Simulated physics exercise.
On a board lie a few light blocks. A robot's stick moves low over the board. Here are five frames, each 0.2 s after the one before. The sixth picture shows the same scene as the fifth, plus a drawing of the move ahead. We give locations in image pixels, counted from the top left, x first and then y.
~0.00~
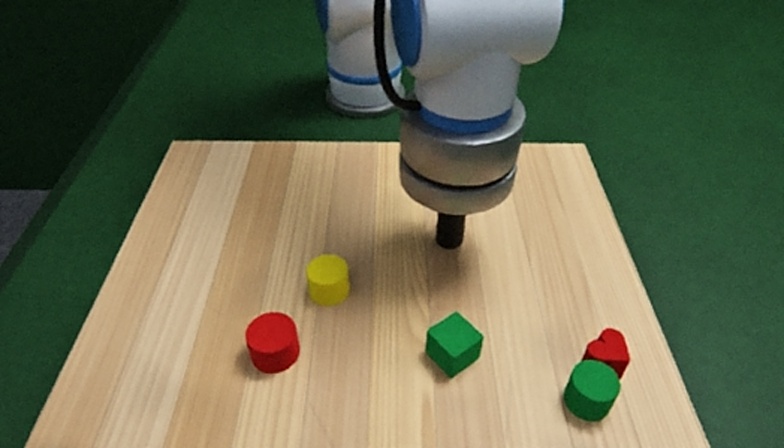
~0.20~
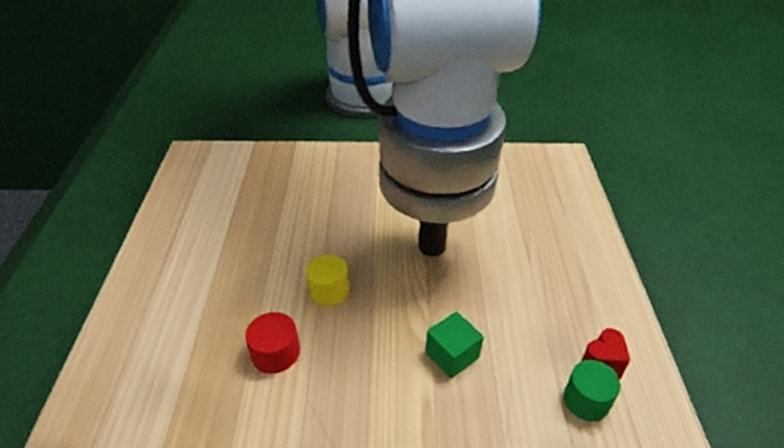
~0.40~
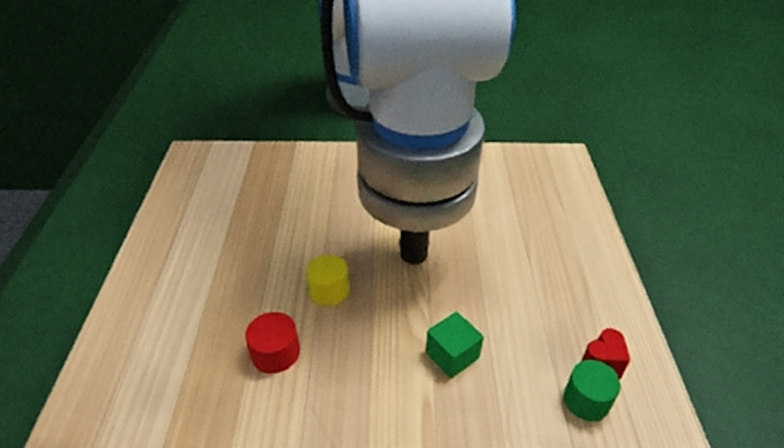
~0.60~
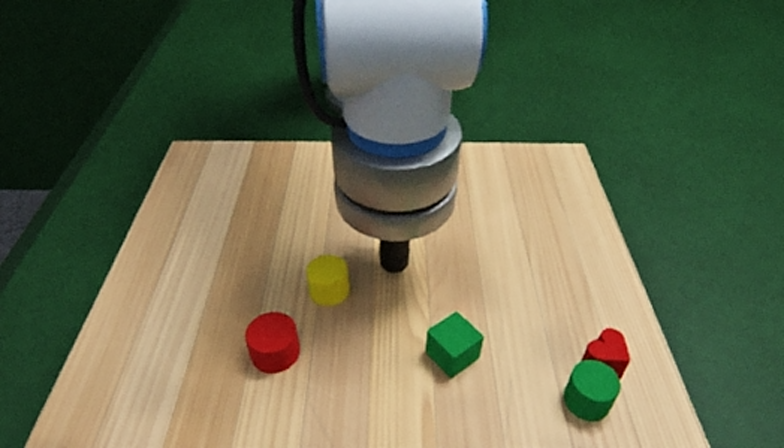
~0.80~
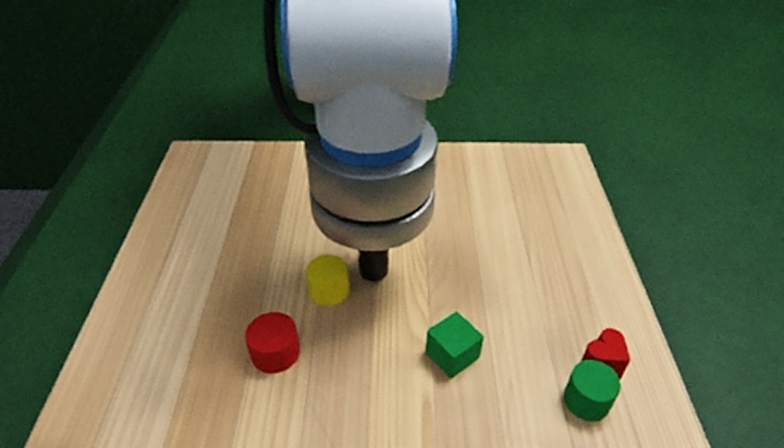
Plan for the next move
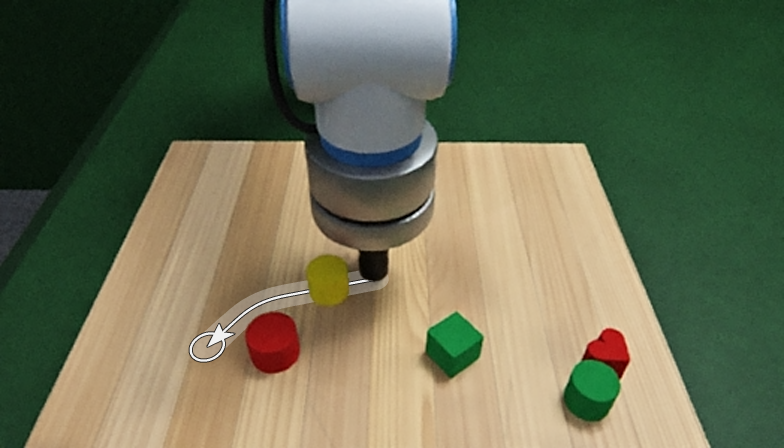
The robot arm moves its black stick left and slightly forward over the wooden board.
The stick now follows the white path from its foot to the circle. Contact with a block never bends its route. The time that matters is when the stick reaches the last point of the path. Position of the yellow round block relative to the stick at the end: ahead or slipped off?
The block sits ahead of the stick.
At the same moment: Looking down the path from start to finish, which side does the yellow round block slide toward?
The shift is to the left of that direction.
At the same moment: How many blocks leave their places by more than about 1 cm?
I predict one.
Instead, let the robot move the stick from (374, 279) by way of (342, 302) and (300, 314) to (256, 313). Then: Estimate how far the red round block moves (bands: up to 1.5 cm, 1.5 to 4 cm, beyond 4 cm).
That block covers short of 1.5 cm.
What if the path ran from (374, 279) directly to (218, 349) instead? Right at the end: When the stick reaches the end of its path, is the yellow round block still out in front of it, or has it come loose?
Once the path is finished, the yellow round block lies beside or behind the stick.
Path on the board, from (374, 279) through (316, 290) and (256, 306) to (207, 347).
The first path, step by step. One third of the way, stick at (313, 283); yellow round block at (277, 282).
Two thirds of the way, stick at (253, 299); yellow round block at (218, 306).
At the end, stick at (205, 340); red round block in place; yellow round block at (160, 345).
